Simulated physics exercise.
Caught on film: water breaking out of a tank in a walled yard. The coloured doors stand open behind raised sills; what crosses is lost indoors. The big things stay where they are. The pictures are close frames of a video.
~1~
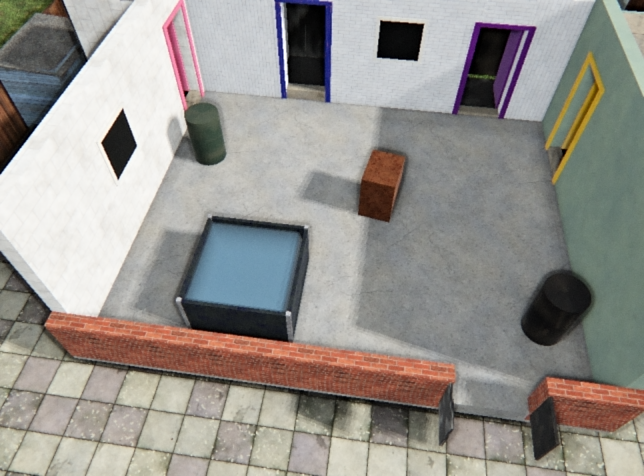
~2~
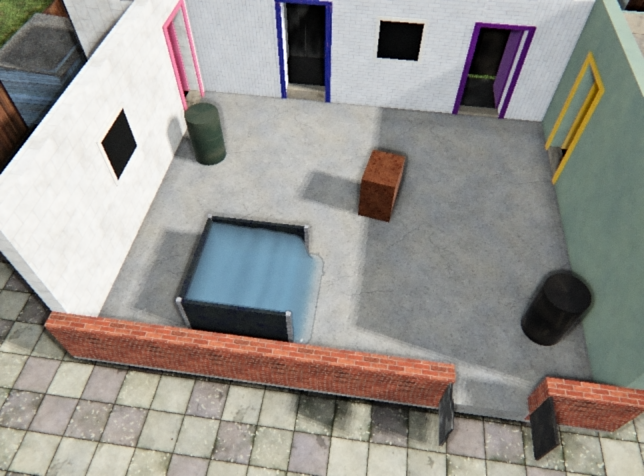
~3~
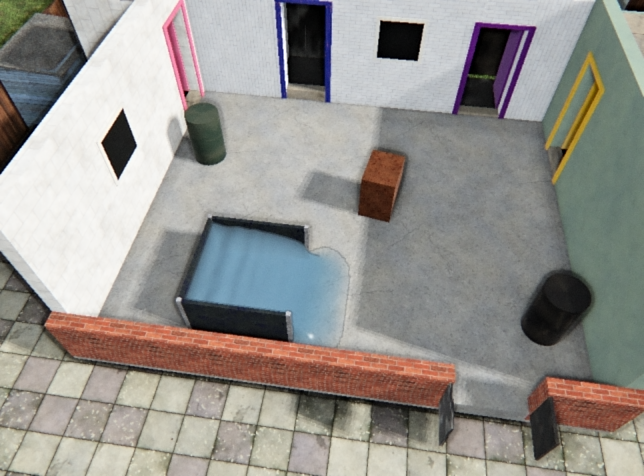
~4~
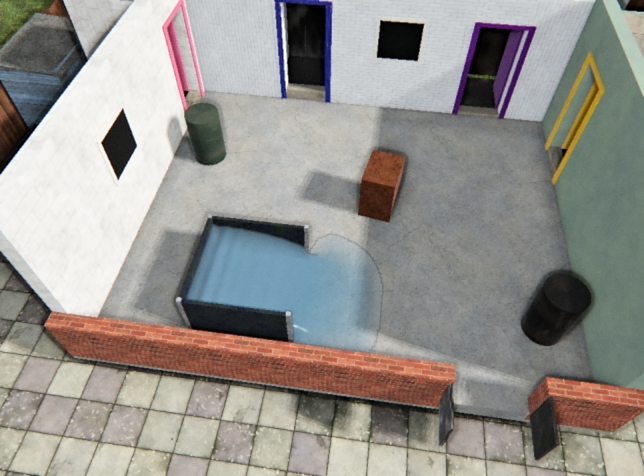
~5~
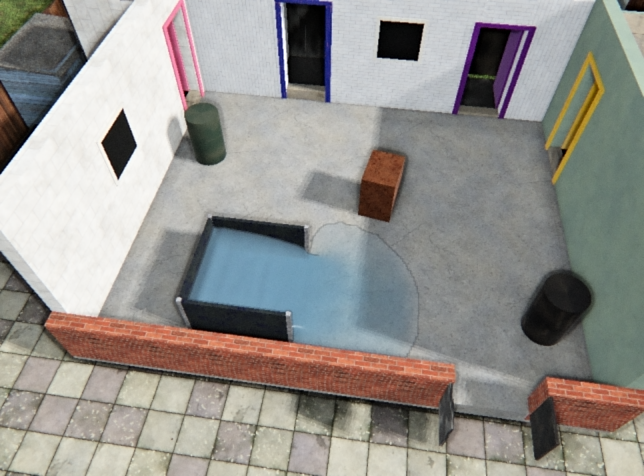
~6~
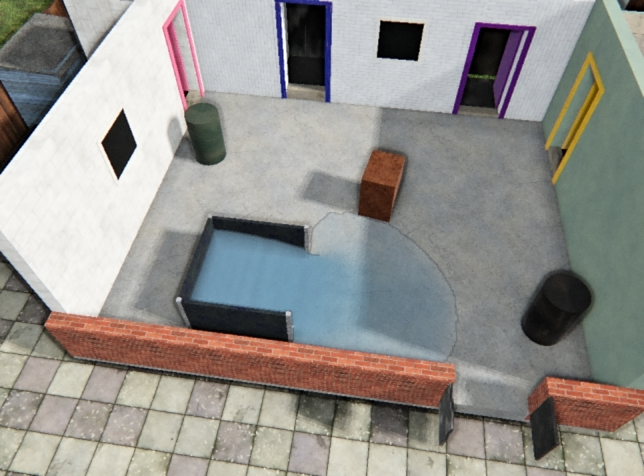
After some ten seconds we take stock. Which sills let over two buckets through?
One by one: The pink door stays under that; the yellow door stays under that; the blue door stays under that; the purple door takes more than that.
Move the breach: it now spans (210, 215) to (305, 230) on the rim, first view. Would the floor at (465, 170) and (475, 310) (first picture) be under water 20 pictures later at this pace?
One after the other: Not flooded, no water.
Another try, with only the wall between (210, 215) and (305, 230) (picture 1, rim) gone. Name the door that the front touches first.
First comes the blue-painted one.
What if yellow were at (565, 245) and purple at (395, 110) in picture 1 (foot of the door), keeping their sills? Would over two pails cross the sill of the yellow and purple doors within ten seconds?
My reading: Yellow door passes that mark; purple door keeps below it.
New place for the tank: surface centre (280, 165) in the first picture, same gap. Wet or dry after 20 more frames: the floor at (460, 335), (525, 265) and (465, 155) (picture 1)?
One after the other: Awash, flooded, awash.
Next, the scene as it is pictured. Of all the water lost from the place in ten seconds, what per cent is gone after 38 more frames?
Near 70 in a hundred.
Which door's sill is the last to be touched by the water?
I say the door marked pink.
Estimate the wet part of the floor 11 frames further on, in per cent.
Some 35 per cent.
A moment on, water covers 30 % of the floor; the pink door not reached, the yellow door not reached, the blue door not reached, the purple door not reached.
Next, water covers 35 % of the floor; the pink door not reached, the yellow door not reached, the blue door not reached, the purple door not reached.
Then, water covers 40 % of the floor; the pink door not reached, the yellow door wet at the sill, nothing in, the blue door not reached, the purple door not reached.
Later, water covers 60 % of the floor; the pink door not reached, the yellow door wet at the sill, nothing in, the blue door wet at the sill, nothing in, the purple door over two buckets in.
In the end, water covers 85 % of the floor; the pink door wet at the sill, nothing in, the yellow door wet at the sill, nothing in, the blue door wet at the sill, nothing in, the purple door over two buckets in.
